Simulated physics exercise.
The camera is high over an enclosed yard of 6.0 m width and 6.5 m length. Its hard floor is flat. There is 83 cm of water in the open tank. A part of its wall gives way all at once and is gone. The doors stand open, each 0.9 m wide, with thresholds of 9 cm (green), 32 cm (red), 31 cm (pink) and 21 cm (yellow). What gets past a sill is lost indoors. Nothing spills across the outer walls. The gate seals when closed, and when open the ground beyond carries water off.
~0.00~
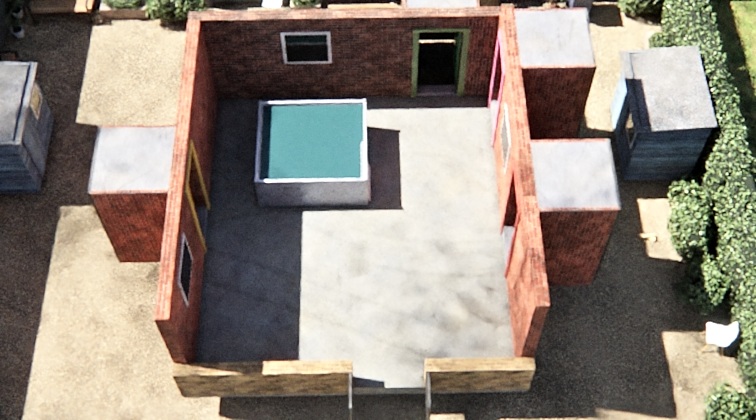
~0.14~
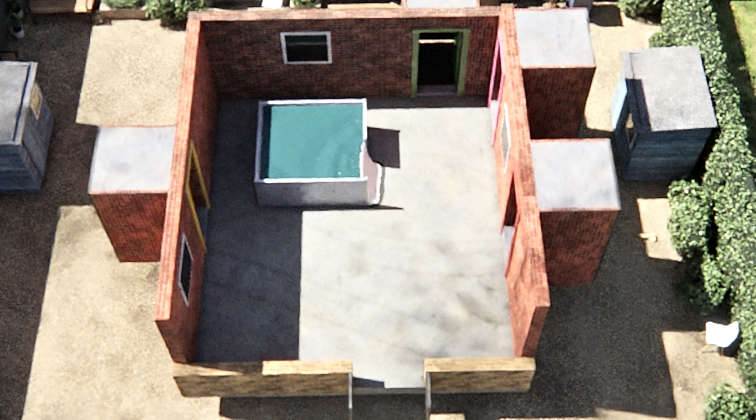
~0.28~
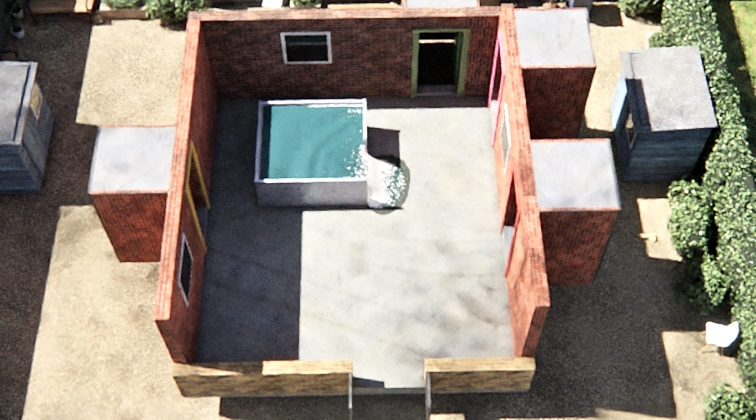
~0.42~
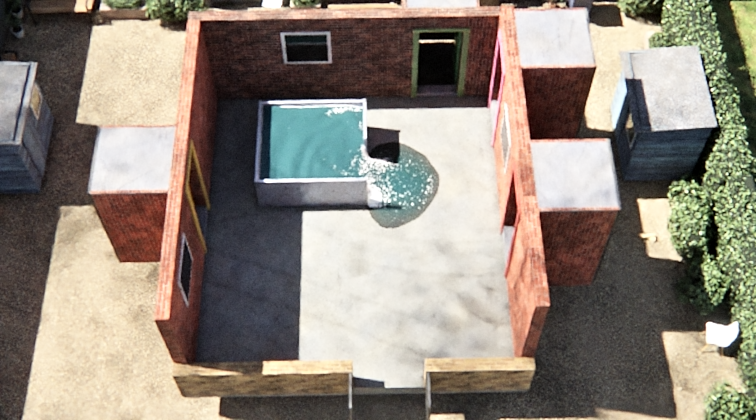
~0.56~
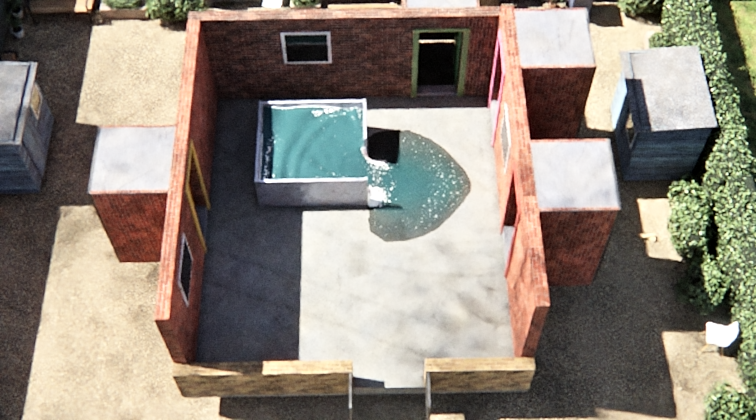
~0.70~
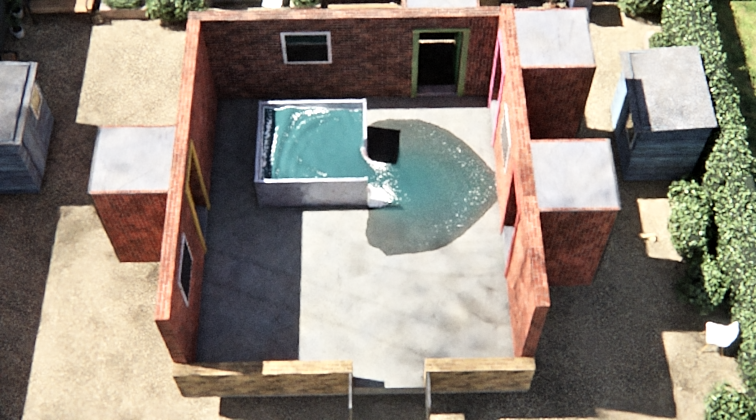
A brick-walled yard holds an open tank as water pours out rightward and spreads across the floor.
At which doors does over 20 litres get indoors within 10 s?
The water let in: At the green door it goes over the limit; at the red door it keeps below the limit; at the pink door it keeps below the limit; at the yellow door it does not reach the limit.
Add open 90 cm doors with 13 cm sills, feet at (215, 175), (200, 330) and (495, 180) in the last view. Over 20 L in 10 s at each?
In that order: Under, below, over.
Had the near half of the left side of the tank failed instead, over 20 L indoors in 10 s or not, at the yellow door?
Then: Yellow above.
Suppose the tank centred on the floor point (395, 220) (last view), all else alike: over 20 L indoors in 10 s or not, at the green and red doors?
Then: Green past it, red above.
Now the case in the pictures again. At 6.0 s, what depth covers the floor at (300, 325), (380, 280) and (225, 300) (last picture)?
In that order: 3, 2 and 4 cm.
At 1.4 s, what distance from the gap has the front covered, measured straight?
About 3.6 m.
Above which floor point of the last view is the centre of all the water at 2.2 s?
At about (378, 181).
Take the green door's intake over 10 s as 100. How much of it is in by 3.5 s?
Some 30 per cent by then.
After 1.4 s water covers 30 % of the floor and is deepest (42 cm) near (376, 188); green door 6 cm at the sill, 0 L in, red door 25 cm at the sill, 0 L in, pink door 19 cm at the sill, 0 L in, yellow door not reached.
After 2.2 s water covers 35 % of the floor and is deepest (42 cm) near (481, 97); green door 12 cm at the sill, 0 L in, red door 25 cm at the sill, 0 L in, pink door 23 cm at the sill, 0 L in, yellow door not reached.
After 3.5 s water covers 50 % of the floor and is deepest (29 cm) near (506, 373); green door 17 cm at the sill, 26 L in, red door 16 cm at the sill, 0 L in, pink door 23 cm at the sill, 1 L in, yellow door not reached.
After 6.0 s water covers 85 % of the floor and is deepest (20 cm) near (487, 373); green door 14 cm at the sill, 75 L in, red door 12 cm at the sill, 0 L in, pink door 14 cm at the sill, 1 L in, yellow door not reached.
After 10.0 s water covers 95 % of the floor and is deepest (14 cm) near (210, 198); green door 8 cm at the sill, 91 L in, red door 8 cm at the sill, 0 L in, pink door 9 cm at the sill, 1 L in, yellow door 11 cm at the sill, 0 L in.
